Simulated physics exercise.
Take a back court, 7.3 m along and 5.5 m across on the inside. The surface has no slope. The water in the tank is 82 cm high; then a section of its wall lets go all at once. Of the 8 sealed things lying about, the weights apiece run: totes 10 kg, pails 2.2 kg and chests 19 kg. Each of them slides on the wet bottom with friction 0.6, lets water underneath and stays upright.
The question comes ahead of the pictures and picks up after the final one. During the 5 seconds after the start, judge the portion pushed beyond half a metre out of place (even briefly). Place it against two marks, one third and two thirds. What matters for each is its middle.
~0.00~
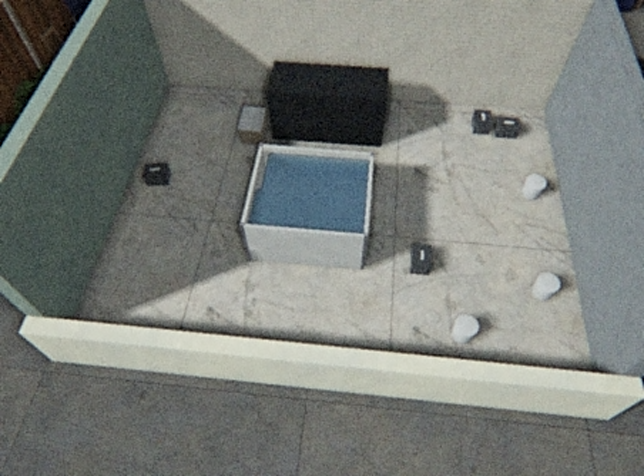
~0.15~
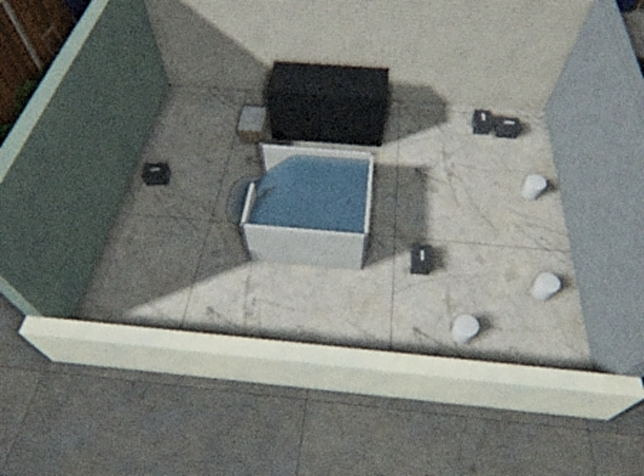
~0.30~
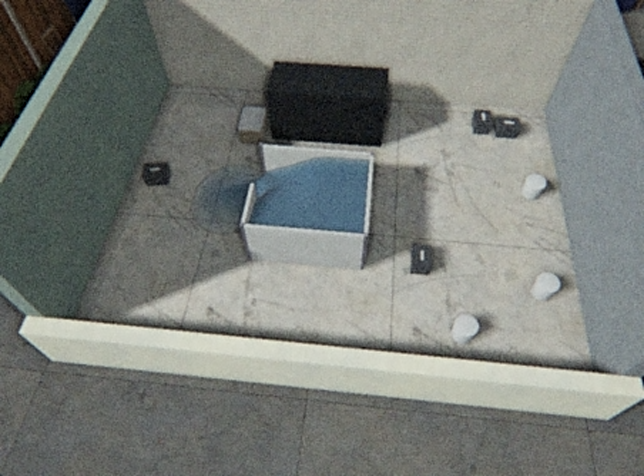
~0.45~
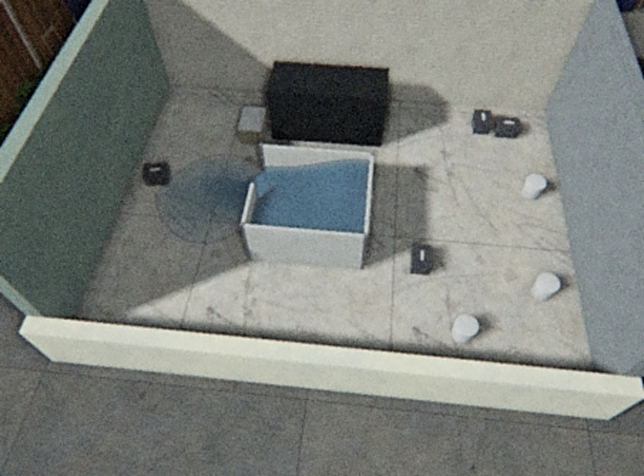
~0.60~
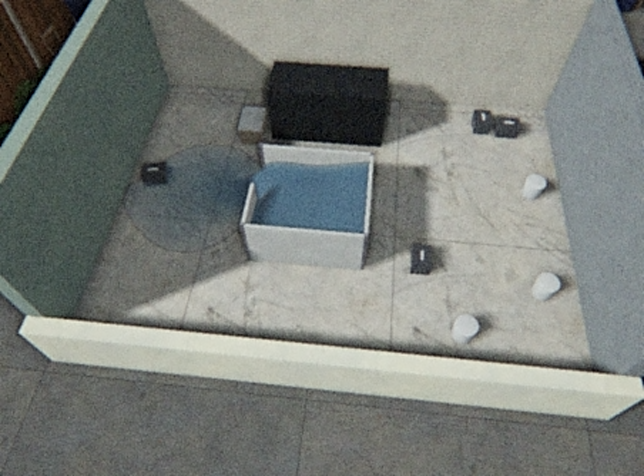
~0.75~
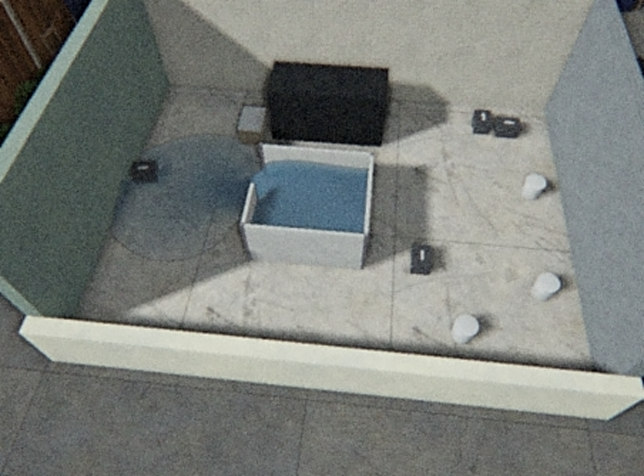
Beneath one third.
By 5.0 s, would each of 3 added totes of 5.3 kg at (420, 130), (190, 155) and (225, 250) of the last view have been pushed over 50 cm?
Each in turn ends up within the limit, beyond the limit, within the limit.
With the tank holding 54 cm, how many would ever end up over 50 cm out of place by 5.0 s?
The answer would then be 1.
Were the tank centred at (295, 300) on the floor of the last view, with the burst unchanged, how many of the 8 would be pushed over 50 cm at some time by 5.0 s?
The answer would then be 1.
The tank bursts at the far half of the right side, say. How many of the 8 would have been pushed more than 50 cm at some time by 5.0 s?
5.
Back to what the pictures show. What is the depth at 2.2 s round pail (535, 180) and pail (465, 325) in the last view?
0 and 0 cm.
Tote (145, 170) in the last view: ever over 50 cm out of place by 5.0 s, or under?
Answer: Past it.
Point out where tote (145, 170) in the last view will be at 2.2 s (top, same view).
About pixel (149, 129).
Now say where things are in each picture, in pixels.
The first frame shows a tote at (155, 170), on the bottom; a tote at (509, 123) rests on the ground; 2.5 m2 under water; 0 of 8 have shifted.
The second frame shows a tote at (155, 170) rests on the ground; a tote at (509, 123), on the bottom; water covers 3.1 m2; 0 of 8 have shifted.
The third frame shows a tote at (155, 170), on the bottom; a tote at (509, 123), on the bottom; 3.9 m2 under water; 0 of 8 have shifted.
The fourth frame shows a tote at (155, 170) rests on the ground; a tote at (509, 123) rests on the ground; water covers 5.1 m2; 0 of 8 have shifted.
The fifth frame shows a tote at (153, 169), on the bottom, 3 cm from its start; a tote at (509, 123) rests on the ground; 6.3 m2 under water; 0 of 8 have shifted.
The sixth frame shows a tote at (143, 168), on the bottom, 21 cm from its start; a tote at (509, 123), on the bottom; water covers 7.5 m2; 1 of 8 have shifted.
After 1.1 s 0 of 8 are over 50 cm from their spots; 1 afloat.
After 2.2 s 1 of 8 are over 50 cm from their spots; 1 afloat.
After 3.5 s 1 of 8 are over 50 cm from their spots; 1 afloat.
After 5.0 s 1 of 8 are over 50 cm from their spots, and 1 have been at some point; 1 afloat.
